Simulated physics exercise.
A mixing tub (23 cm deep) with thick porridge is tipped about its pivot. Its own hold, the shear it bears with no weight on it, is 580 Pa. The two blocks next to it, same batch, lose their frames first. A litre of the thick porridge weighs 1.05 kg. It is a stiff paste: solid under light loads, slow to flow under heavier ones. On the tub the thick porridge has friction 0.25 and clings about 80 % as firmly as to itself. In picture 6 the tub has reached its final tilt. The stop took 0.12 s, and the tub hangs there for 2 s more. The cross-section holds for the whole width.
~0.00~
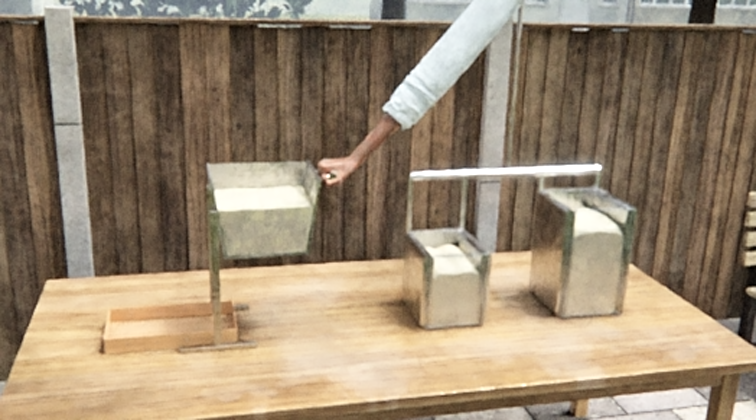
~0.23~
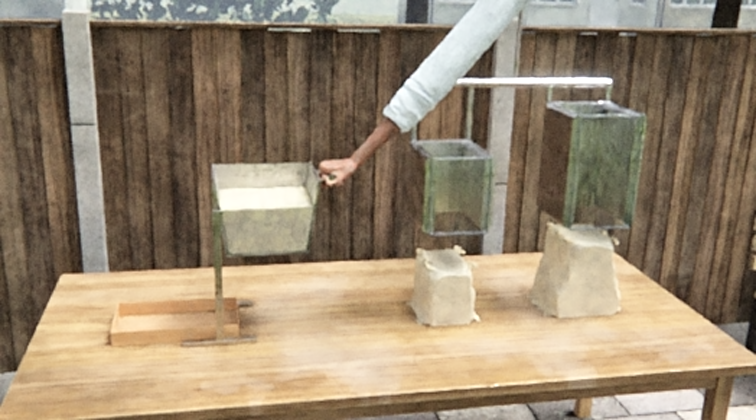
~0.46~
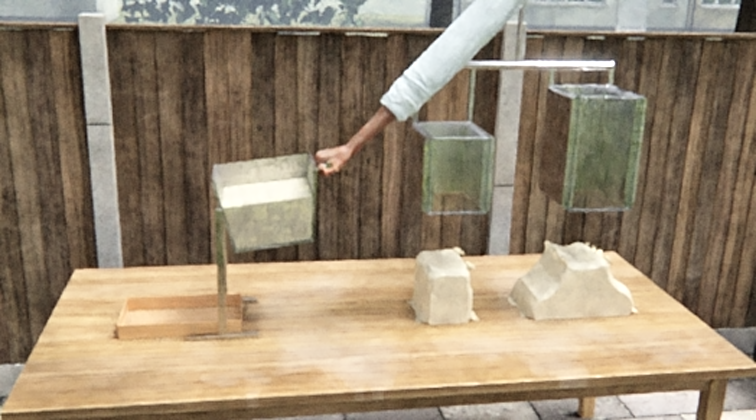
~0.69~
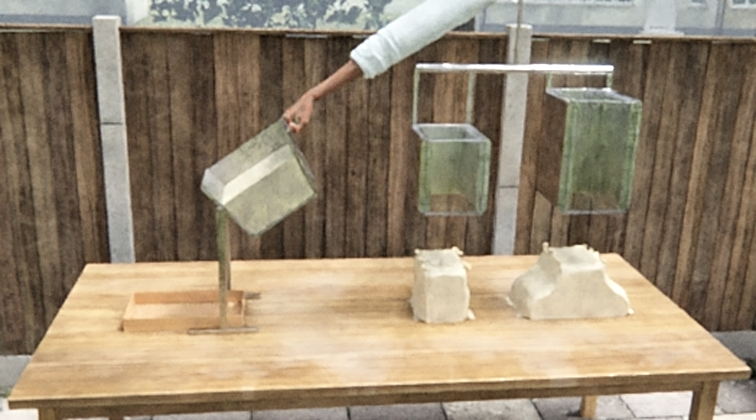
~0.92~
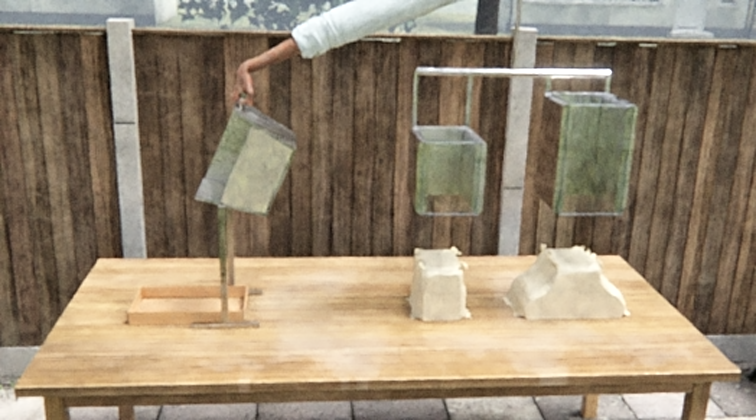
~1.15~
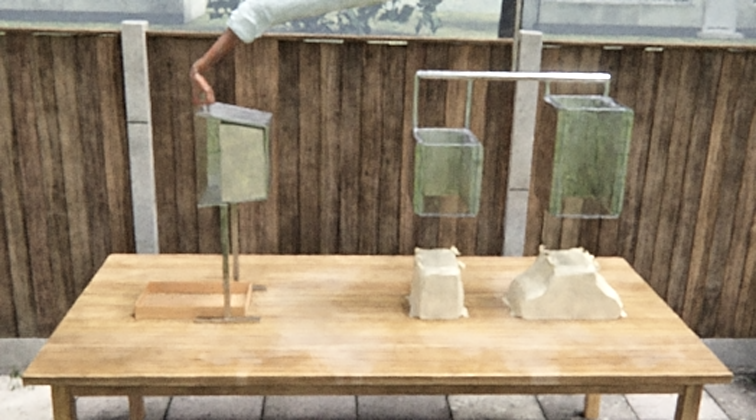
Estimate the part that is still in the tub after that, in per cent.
About 60 %.
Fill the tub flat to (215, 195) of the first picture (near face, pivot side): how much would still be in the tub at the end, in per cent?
In that case some 40 per cent.
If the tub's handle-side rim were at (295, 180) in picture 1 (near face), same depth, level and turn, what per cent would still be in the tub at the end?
In that case some 100 per cent.
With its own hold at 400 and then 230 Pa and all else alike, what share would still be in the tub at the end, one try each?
In turn about 45 %, 35 %.
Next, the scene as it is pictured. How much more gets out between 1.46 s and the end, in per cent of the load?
About 35 %.
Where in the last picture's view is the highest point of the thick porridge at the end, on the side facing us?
Near (246, 169).
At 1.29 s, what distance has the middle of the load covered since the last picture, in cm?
Some 3 cm.
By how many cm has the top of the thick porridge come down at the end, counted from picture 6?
Roughly 15 cm.
After 1.29 s, the tub is at 89 degrees and holds 100 %.
After 1.46 s, the tub is at 89 degrees and holds 96 %.
After 1.63 s, the tub is at 89 degrees and holds 76 %.
After 1.80 s, the tub is at 89 degrees and holds 62 %.
After 3.15 s, at the end, the tub is at 89 degrees and holds 60 %.
